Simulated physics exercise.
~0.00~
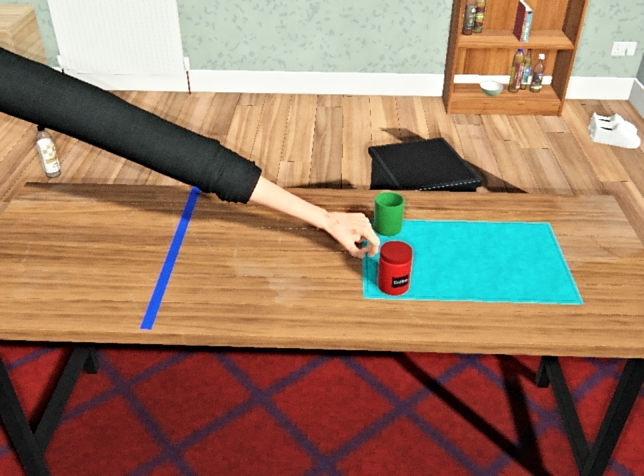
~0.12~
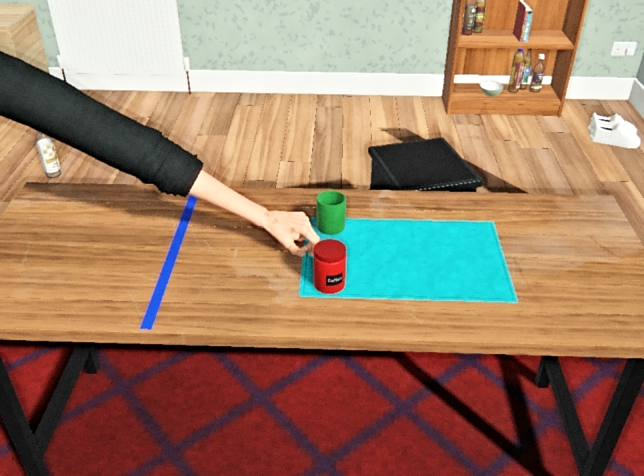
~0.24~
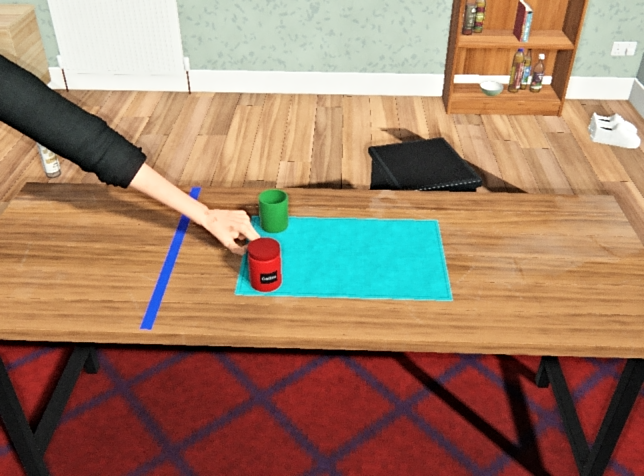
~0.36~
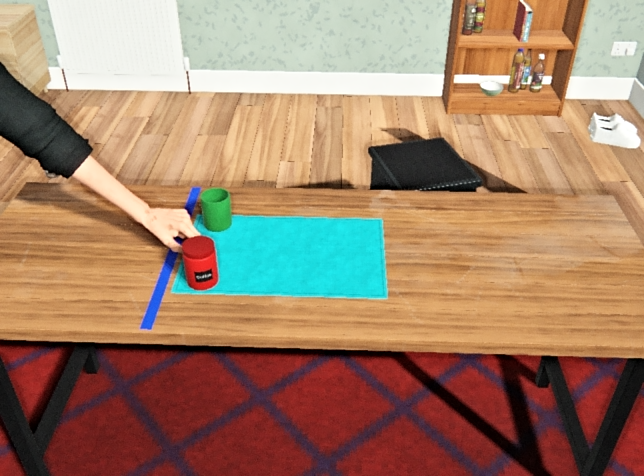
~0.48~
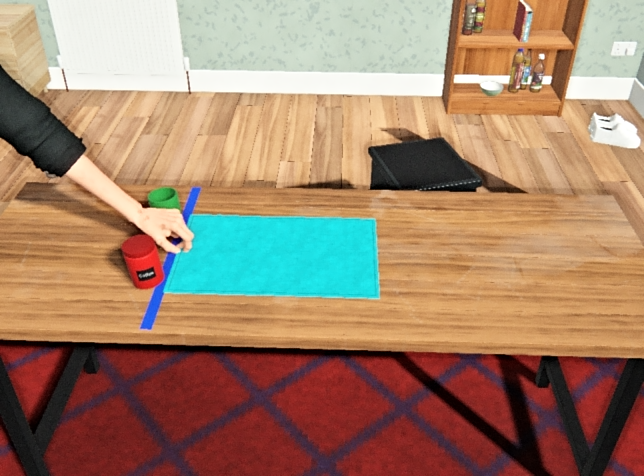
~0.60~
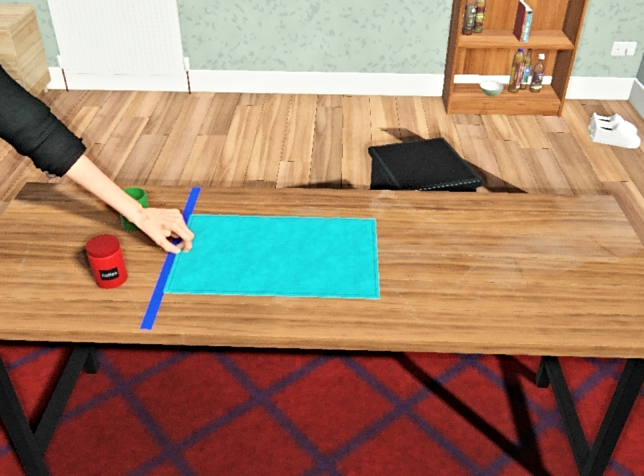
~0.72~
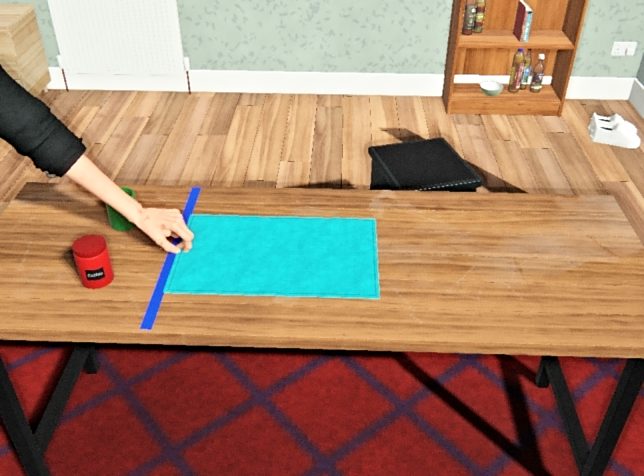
A hand drags a turquoise mat left to the tape, and the mug and jar slide off.
